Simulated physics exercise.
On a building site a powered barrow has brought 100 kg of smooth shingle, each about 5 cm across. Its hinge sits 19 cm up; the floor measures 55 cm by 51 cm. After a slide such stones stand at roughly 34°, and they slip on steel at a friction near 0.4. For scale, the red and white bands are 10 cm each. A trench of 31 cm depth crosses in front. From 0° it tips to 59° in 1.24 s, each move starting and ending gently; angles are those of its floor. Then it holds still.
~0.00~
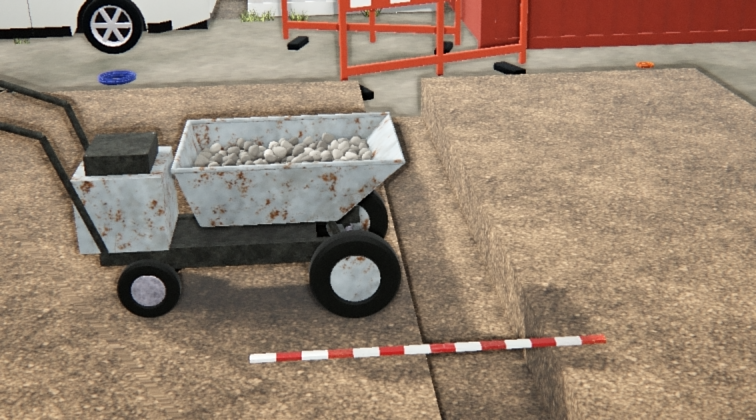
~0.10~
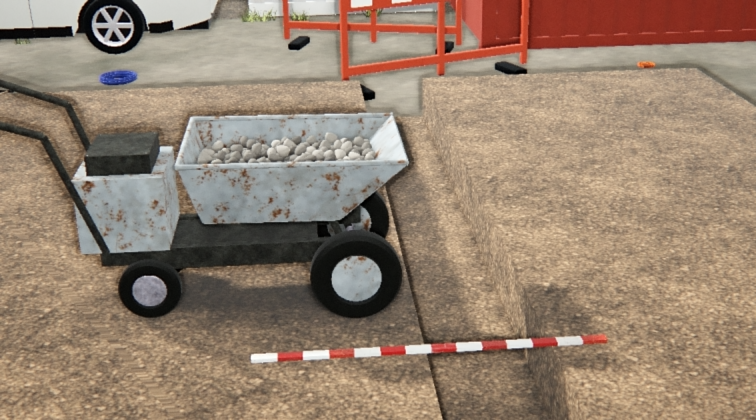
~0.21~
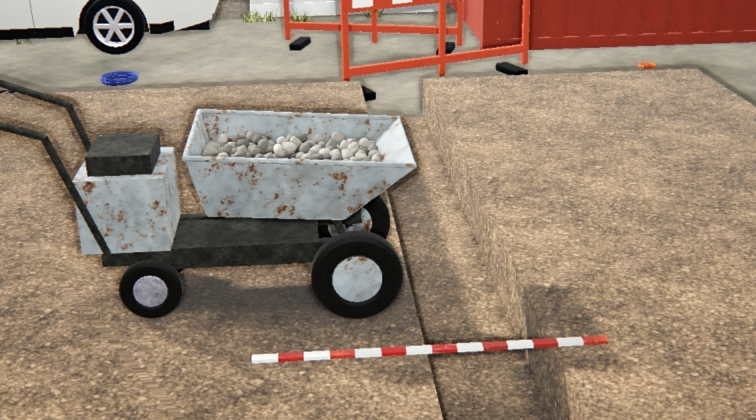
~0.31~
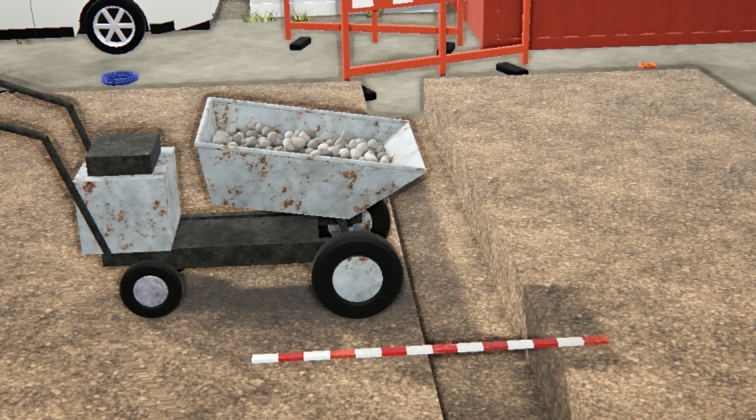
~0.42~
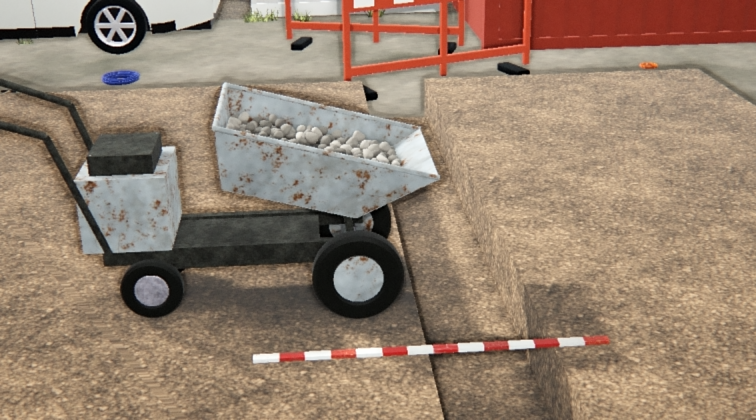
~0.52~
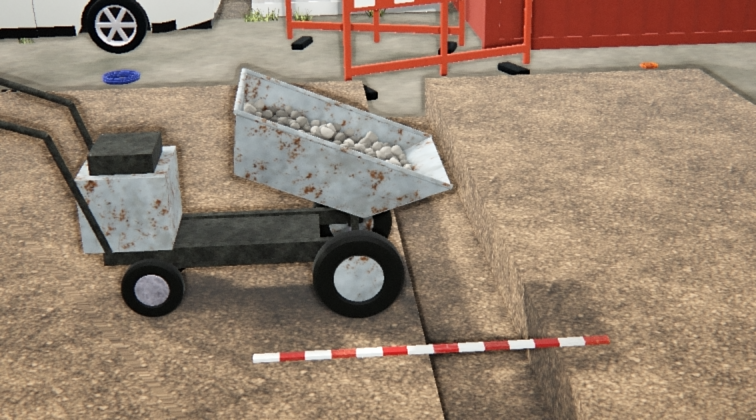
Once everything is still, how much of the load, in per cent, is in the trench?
Close to 54 in a hundred.
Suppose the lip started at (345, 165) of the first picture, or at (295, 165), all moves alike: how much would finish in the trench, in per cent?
First some 100, then 100 per cent.
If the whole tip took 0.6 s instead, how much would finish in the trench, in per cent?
Then about 40 per cent.
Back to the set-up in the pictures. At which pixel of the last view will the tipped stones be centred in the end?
Near (515, 318).
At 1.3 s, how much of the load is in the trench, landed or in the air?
About 20 per cent by then.
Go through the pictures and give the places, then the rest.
The first frame shows lip at (404, 161), floor tilted 0°, highest stones at (310, 147).
The second frame shows lip at (408, 162), floor tilted 1°, highest stones at (303, 146); the stones move at 0.2 m/s on average.
The third frame shows lip at (416, 166), floor tilted 4°, highest stones at (260, 144); the stones move at 0.3 m/s on average.
In the fourth frame, the tray is at 9°, its lip at (426, 171); the top of the load is at (242, 136); the stones move at 0.4 m/s on average.
The fifth frame shows lip at (439, 178), floor tilted 15°, highest stones at (244, 126); the stones move at 0.5 m/s on average.
The sixth frame shows lip at (452, 187), floor tilted 22°, highest stones at (256, 113); the stones move at 0.6 m/s on average.
After 0.9 s the floor is at 50°; 100 % in the tray; the foremost stones are at (461, 207).
After 1.3 s the floor is at 59°; 69 % in the tray, 21 % in the trench, 10 % past the trench; the foremost stones are at (552, 269).
After 1.7 s the floor is at 59°; 27 % in the tray, 30 % in the trench, 42 % past the trench; the foremost stones are at (643, 263).
After 3.6 s the floor is at 59°; 0 % in the tray, 54 % in the trench, 46 % past the trench; the foremost stones are at (729, 273).
